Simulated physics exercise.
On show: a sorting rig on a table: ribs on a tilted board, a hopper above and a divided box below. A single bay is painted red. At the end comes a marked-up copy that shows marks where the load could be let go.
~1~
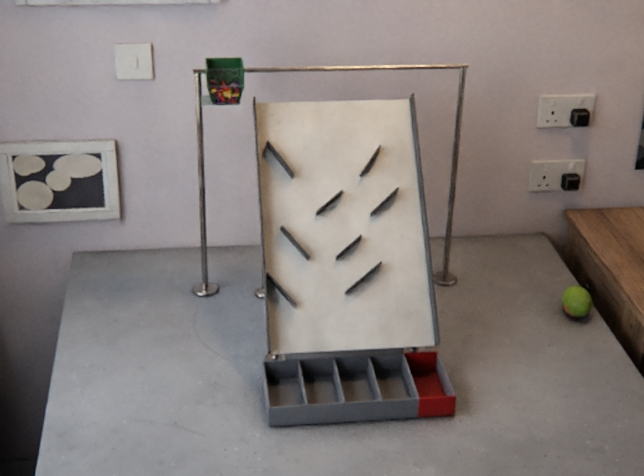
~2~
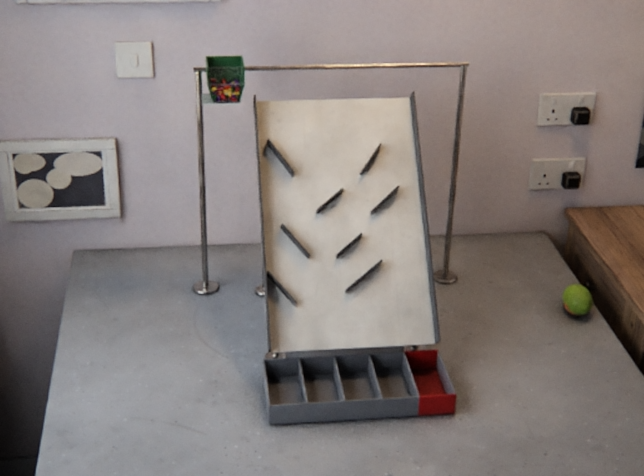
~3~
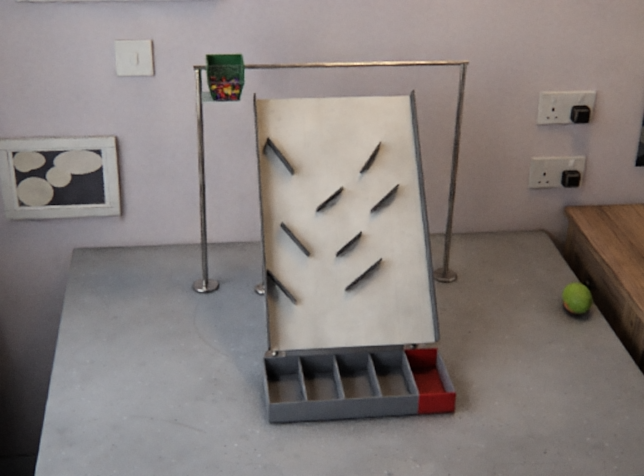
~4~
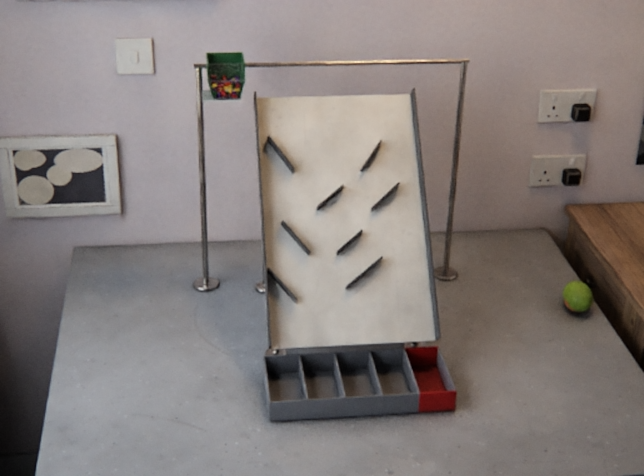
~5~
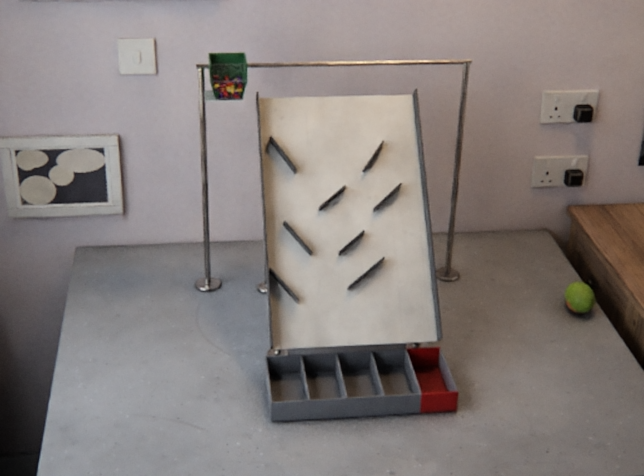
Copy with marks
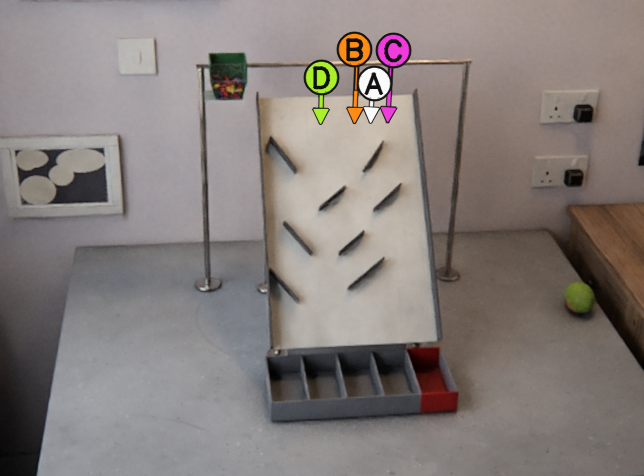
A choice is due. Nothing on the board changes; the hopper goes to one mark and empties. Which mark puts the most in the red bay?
It is C.
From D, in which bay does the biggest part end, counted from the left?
The third from the left.
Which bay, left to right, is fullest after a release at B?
The second from the left.
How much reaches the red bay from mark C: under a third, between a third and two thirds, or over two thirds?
It is between a third and two thirds.
On the marked copy, mark A meets the board at (370, 117); mark B meets the board at (354, 117); mark C meets the board at (387, 116); mark D meets the board at (320, 118).
Choosing A, a small share in the red bay, the bulk in other bays, a small share held on the board, only a few outside the box.
Choosing B, a small share in the red bay, all but a few in other bays.
Choosing C, close to a third in the red bay, close to half in other bays, a small share outside the box.
Choosing D, a small share in the red bay, all but a few in other bays.
